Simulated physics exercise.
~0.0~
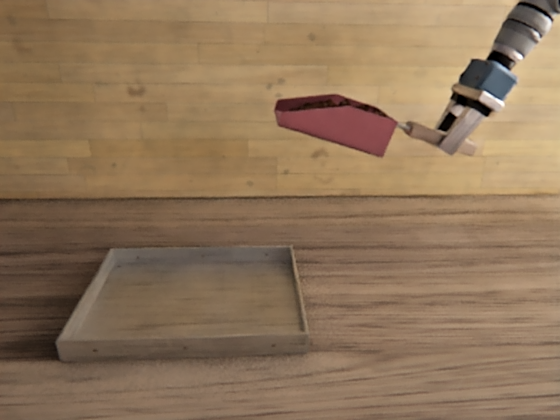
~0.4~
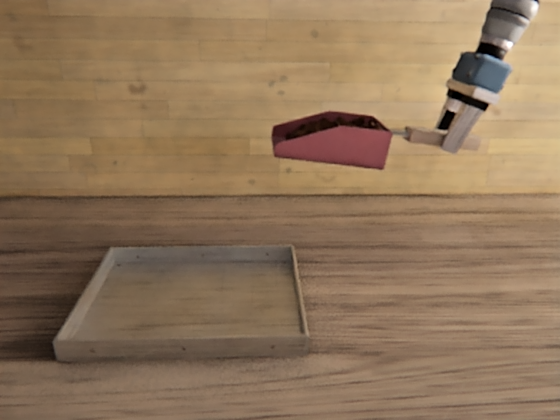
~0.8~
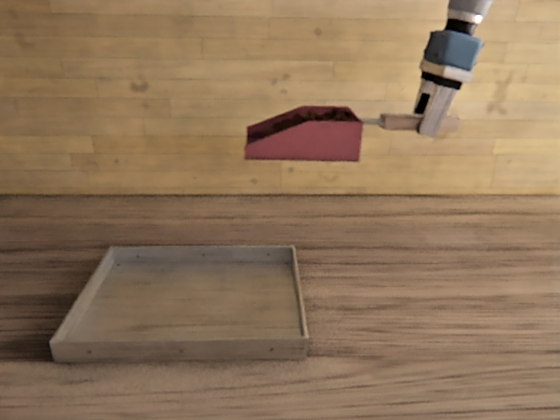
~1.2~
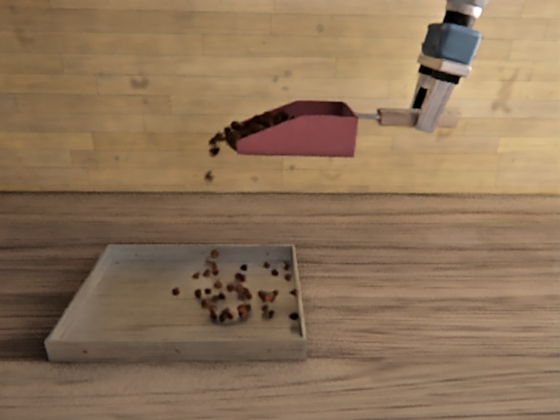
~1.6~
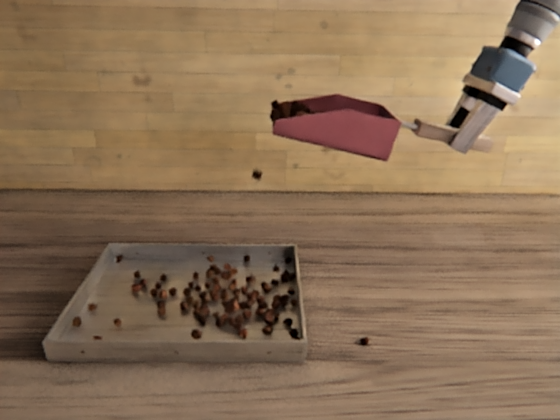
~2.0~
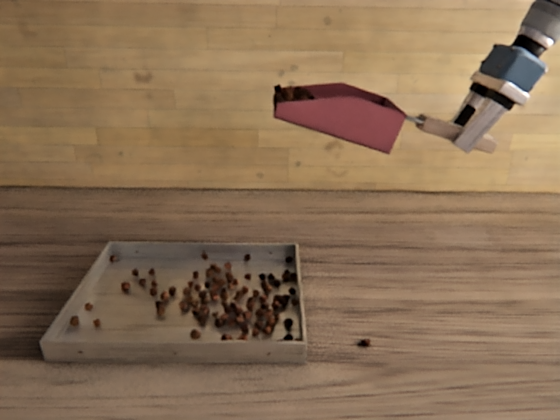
A red scoop held by a robot arm levelled out and moved left, spilling small brown pellets into a shallow tray below, then drew back right and tipped up, leaving many scattered in the tray, some still in the scoop and one on the table.
